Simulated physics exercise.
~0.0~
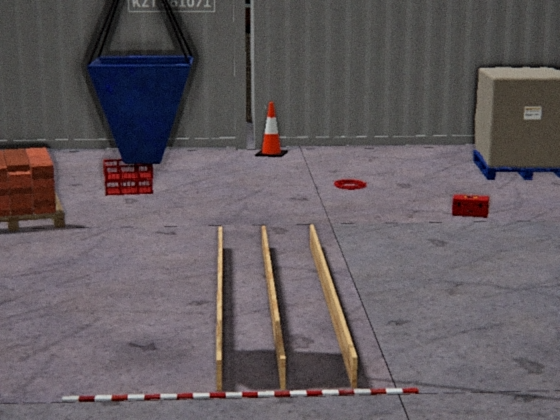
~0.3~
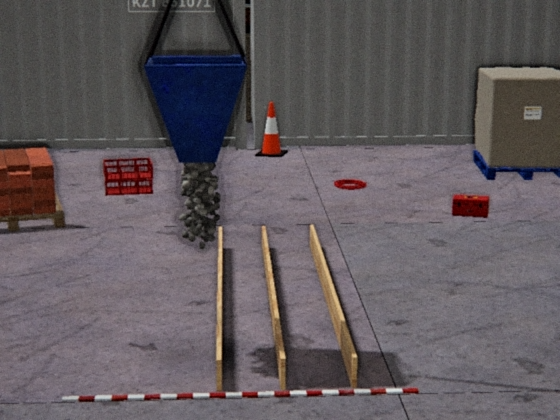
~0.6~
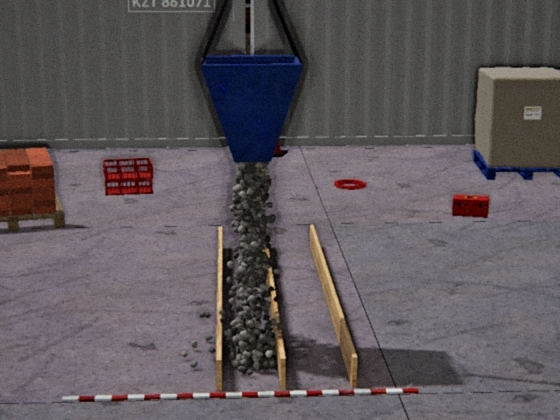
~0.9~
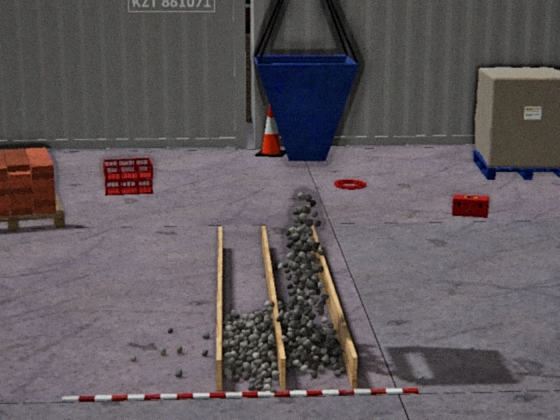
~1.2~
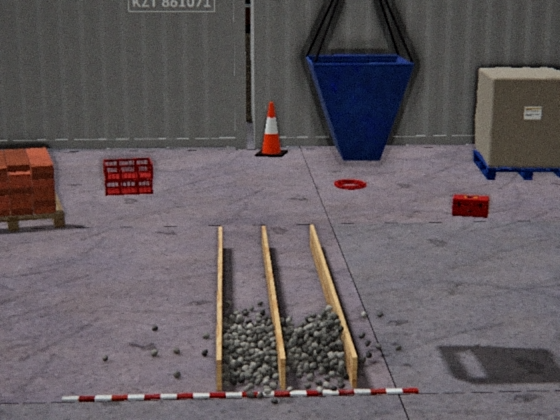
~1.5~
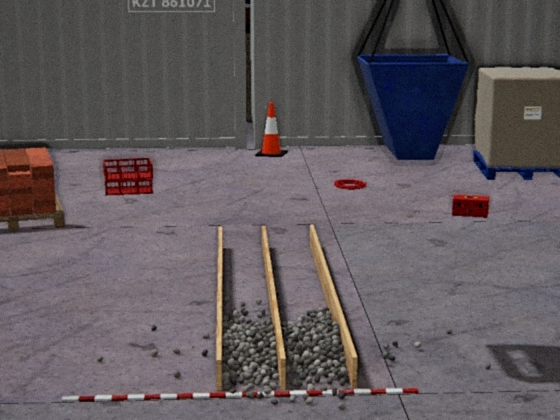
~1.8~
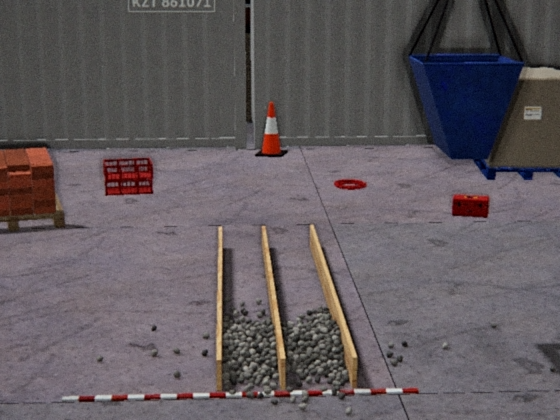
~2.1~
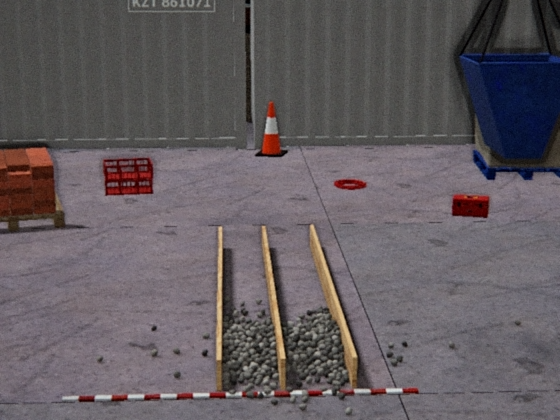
The video shows a blue hopper moving right above a concrete yard, pouring grey stones between three wooden planks, filling the left bay and then the right, before continuing empty to the right side, leaving two similar heaps and a few scattered stones outside the planks.
